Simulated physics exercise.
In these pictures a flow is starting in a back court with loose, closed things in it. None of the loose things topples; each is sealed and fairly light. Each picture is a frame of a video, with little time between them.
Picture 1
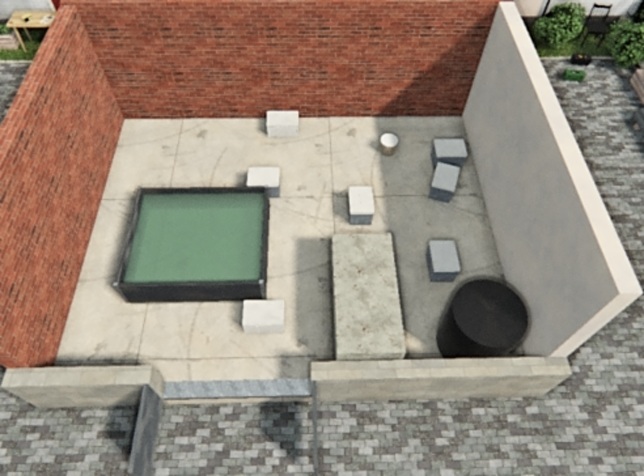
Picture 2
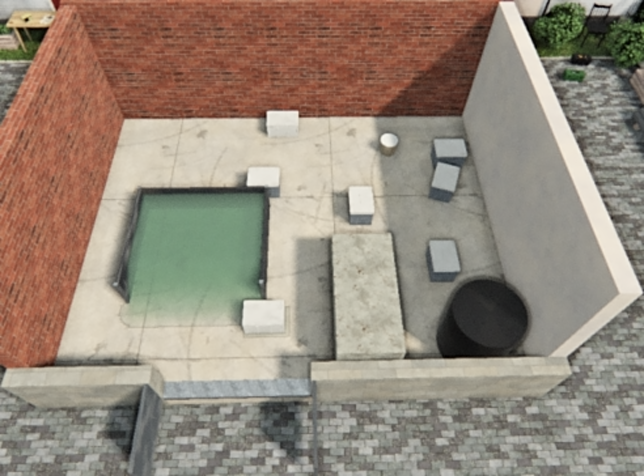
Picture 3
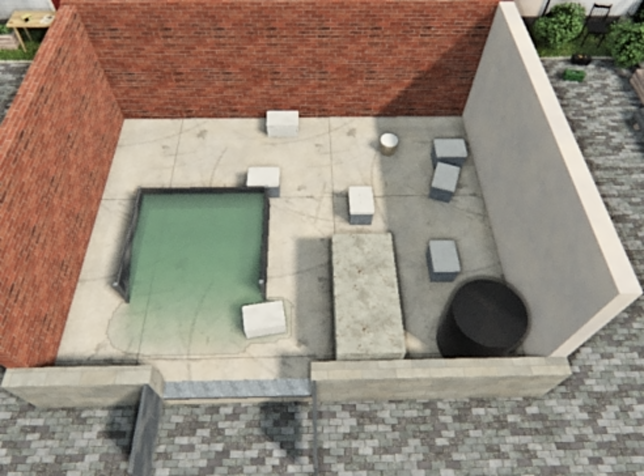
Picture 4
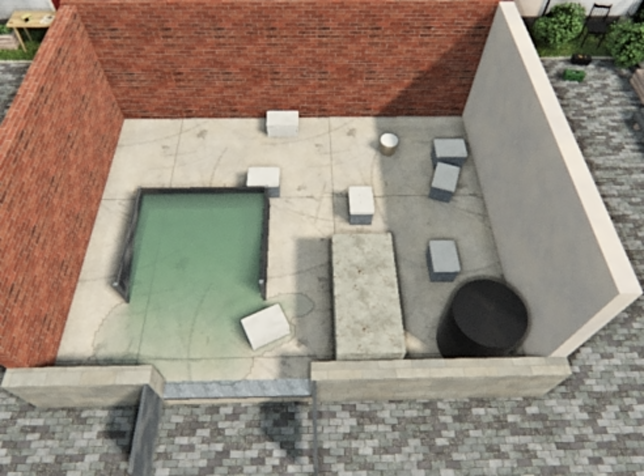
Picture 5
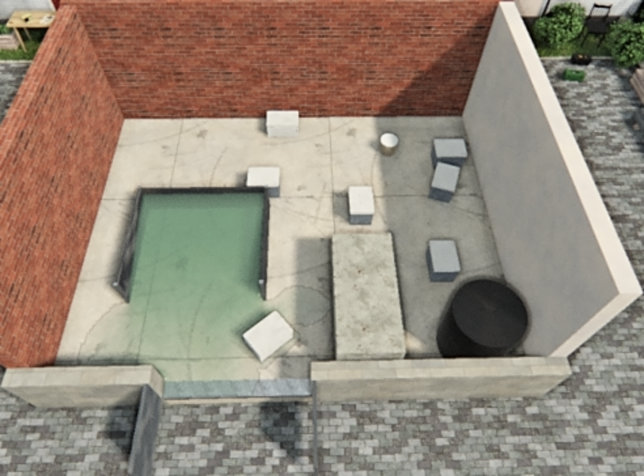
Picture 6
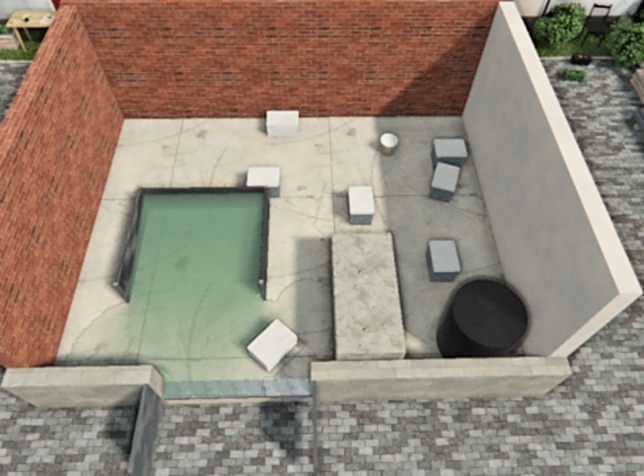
Walled back court with green water spreading from an opened square tank, turning and nudging a pale crate toward the front wall.
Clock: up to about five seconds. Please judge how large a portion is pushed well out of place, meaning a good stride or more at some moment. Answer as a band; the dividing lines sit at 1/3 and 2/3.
Less than 1/3.
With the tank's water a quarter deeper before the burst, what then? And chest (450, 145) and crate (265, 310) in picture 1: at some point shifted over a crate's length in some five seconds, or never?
Here's the rundown: Came up short, then made it that far.
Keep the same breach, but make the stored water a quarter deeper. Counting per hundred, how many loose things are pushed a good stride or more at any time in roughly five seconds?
10 per cent or so.
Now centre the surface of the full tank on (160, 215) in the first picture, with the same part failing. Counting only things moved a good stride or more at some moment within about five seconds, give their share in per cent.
Some 0 per cent, I'd say.
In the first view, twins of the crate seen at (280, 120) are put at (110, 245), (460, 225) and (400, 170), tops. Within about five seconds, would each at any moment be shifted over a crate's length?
Taking them one at a time: Gets driven off, then remains close, then remains close.
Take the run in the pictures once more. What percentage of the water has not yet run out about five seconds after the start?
Close to 48 percent of it stays.
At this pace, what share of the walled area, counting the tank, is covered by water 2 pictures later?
Near 25 %.
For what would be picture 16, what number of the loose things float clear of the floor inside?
1 in total.
A moment on, 1 of 8 are well off their spots; 0 afloat.
Next, 1 of 8 are well off their spots; 1 afloat.
Later, 1 of 8 are well off their spots; 1 afloat.
In the end, 1 of 8 are well off their spots, and 1 have been at some point; 0 afloat.
